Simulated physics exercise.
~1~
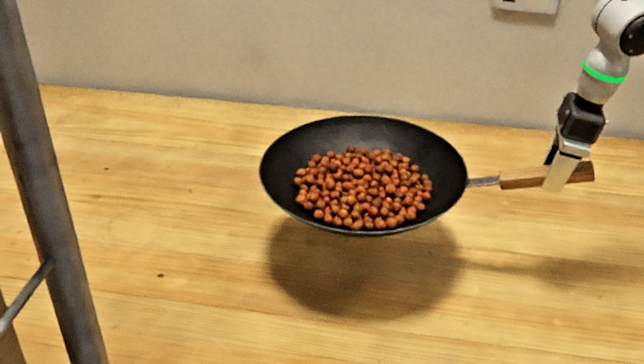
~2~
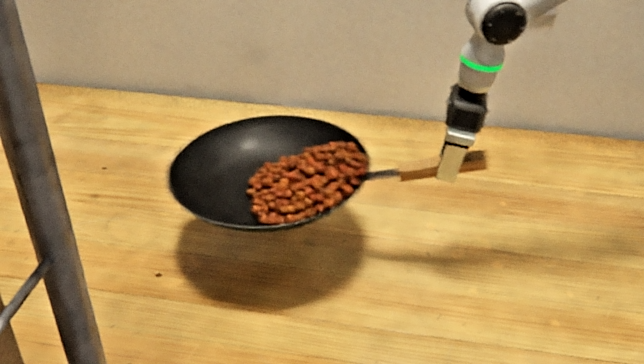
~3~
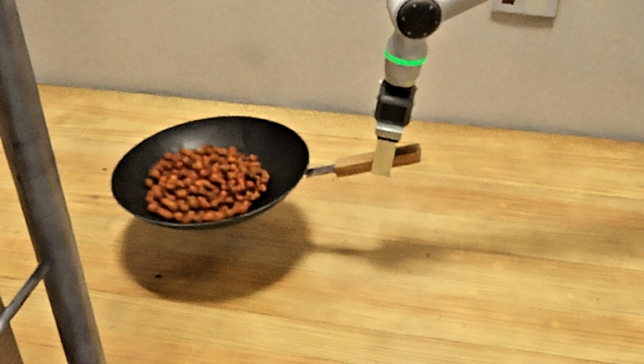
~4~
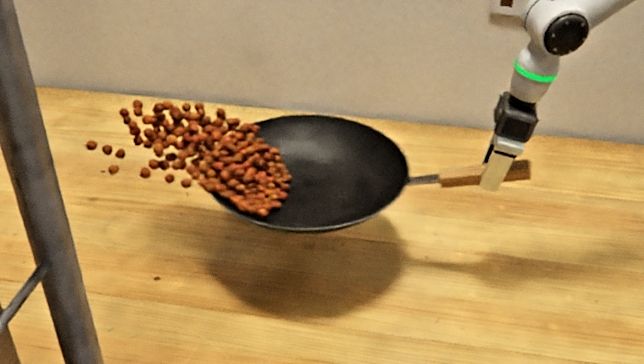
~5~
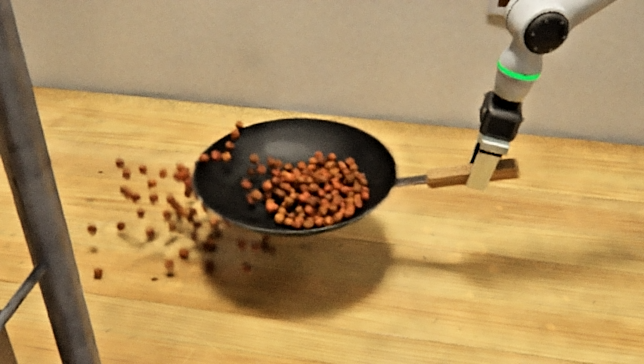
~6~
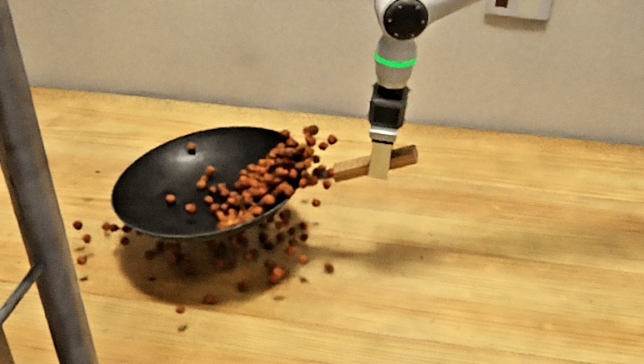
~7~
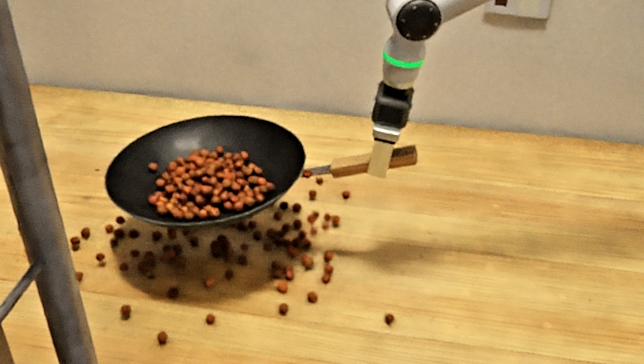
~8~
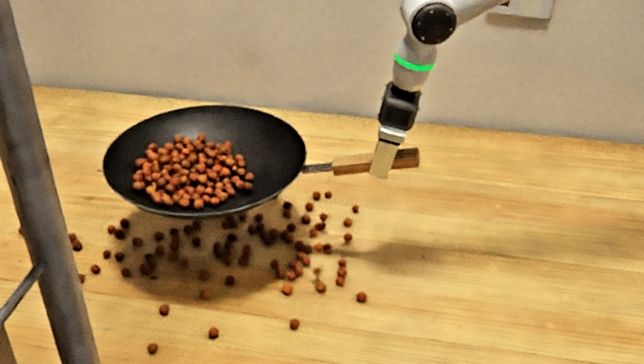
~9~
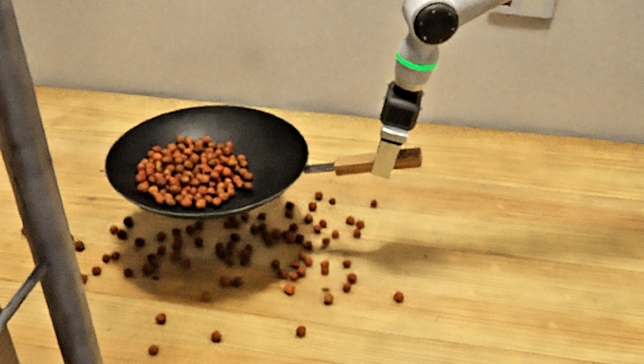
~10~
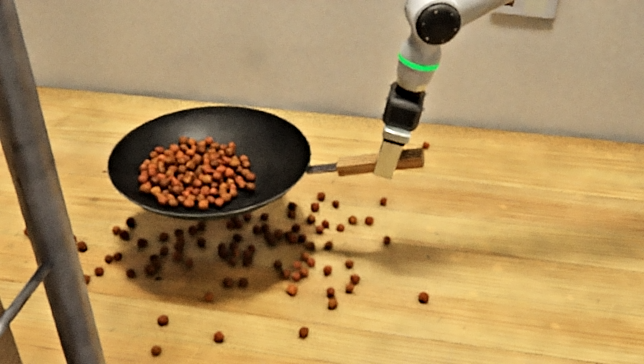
The footage shows a robot arm moving a black wok of hazelnuts left above a wooden table, then jerking it right and back left, so that many nuts fly over the rim. The wok stops with a heap still inside and many nuts scattered on the table below.
